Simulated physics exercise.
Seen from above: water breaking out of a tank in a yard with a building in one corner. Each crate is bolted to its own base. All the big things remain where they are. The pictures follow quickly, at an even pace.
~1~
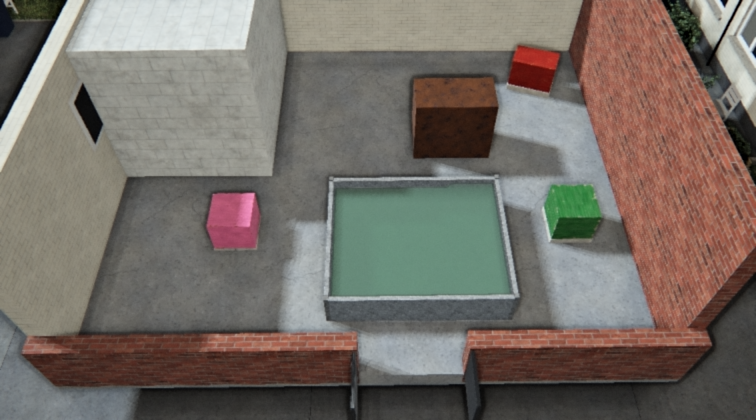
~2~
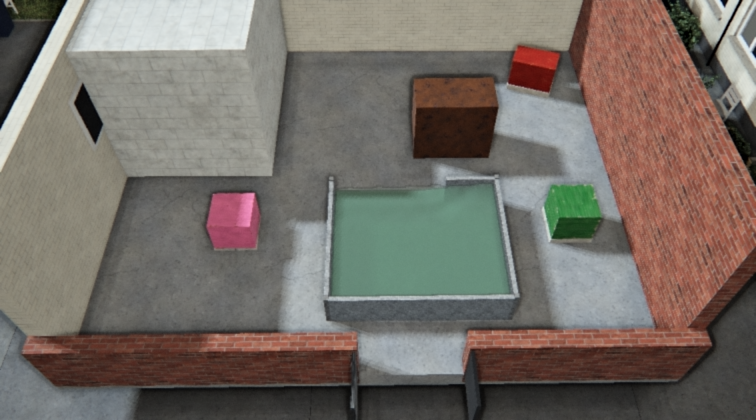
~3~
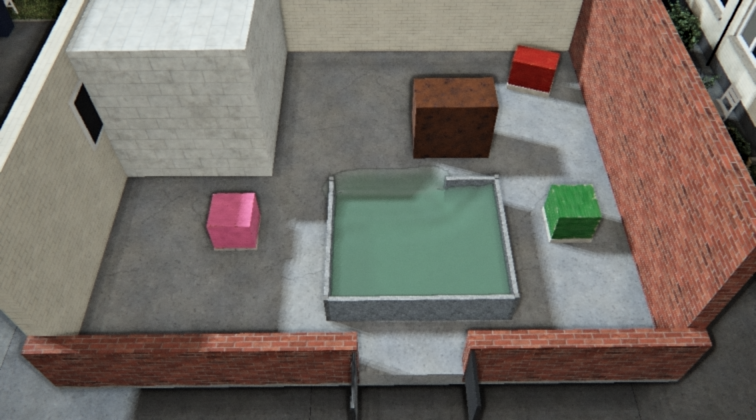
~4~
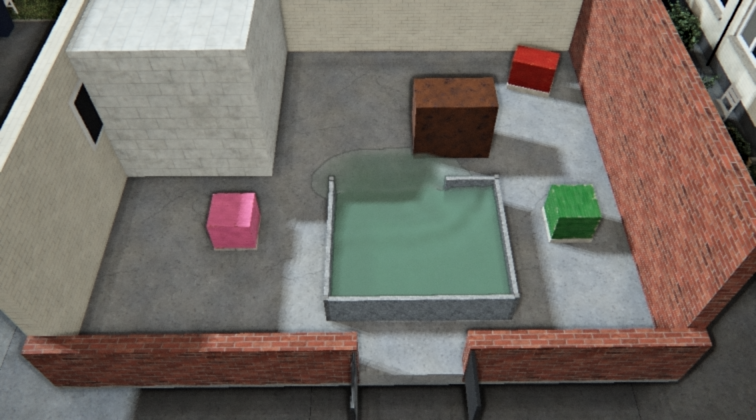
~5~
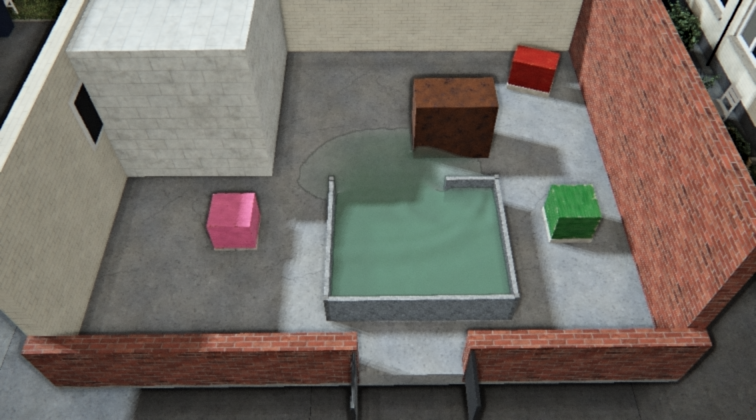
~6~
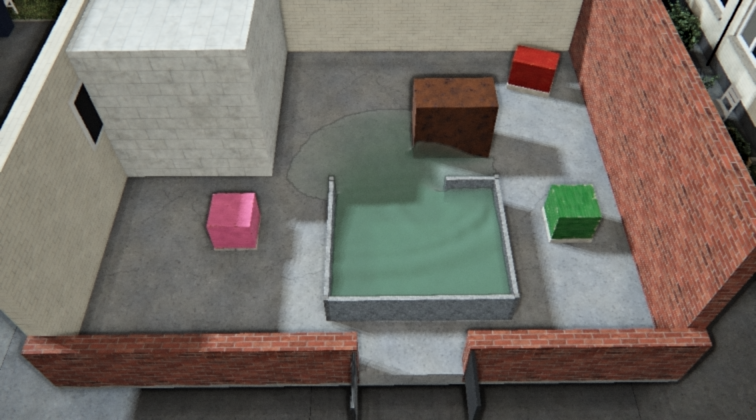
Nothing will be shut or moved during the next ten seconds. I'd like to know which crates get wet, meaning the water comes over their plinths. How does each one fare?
The red crate does get wet. The green crate does get wet. The pink crate does get wet.
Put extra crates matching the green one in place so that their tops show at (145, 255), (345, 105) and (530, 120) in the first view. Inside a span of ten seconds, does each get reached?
Well, the first one is never reached, the second goes wet, and the third goes wet.
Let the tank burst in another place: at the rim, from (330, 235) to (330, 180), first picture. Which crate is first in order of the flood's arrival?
Answer: The pink crate.
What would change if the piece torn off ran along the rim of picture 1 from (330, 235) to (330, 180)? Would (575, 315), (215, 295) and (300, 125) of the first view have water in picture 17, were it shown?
Those three places would be still unsoaked, soaking and soaking, in that order.
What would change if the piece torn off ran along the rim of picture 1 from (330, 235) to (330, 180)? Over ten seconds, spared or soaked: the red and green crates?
The red one is untouched; the green one is untouched.
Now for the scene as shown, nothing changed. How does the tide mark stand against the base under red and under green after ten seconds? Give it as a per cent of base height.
Close to 150 per cent, and close to 230 per cent, in that order.
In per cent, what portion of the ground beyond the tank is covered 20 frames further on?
Around 50 percent.
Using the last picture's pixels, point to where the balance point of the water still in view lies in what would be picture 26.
Centre of mass: Roughly (398, 160).
A moment on, water covers 25 % of the floor; the red crate not reached, the green crate not reached, the pink crate not reached.
Next, water covers 40 % of the floor; the red crate not reached, the green crate water round its plinth, the pink crate not reached.
Then, water covers 50 % of the floor; the red crate water round its plinth, the green crate water round its plinth, the pink crate water round its plinth.
Later, water covers 65 % of the floor; the red crate water round its plinth, the green crate water round its plinth, the pink crate water round its plinth.
In the end, water covers 90 % of the floor; the red crate was topped, the green crate was topped, the pink crate was topped.
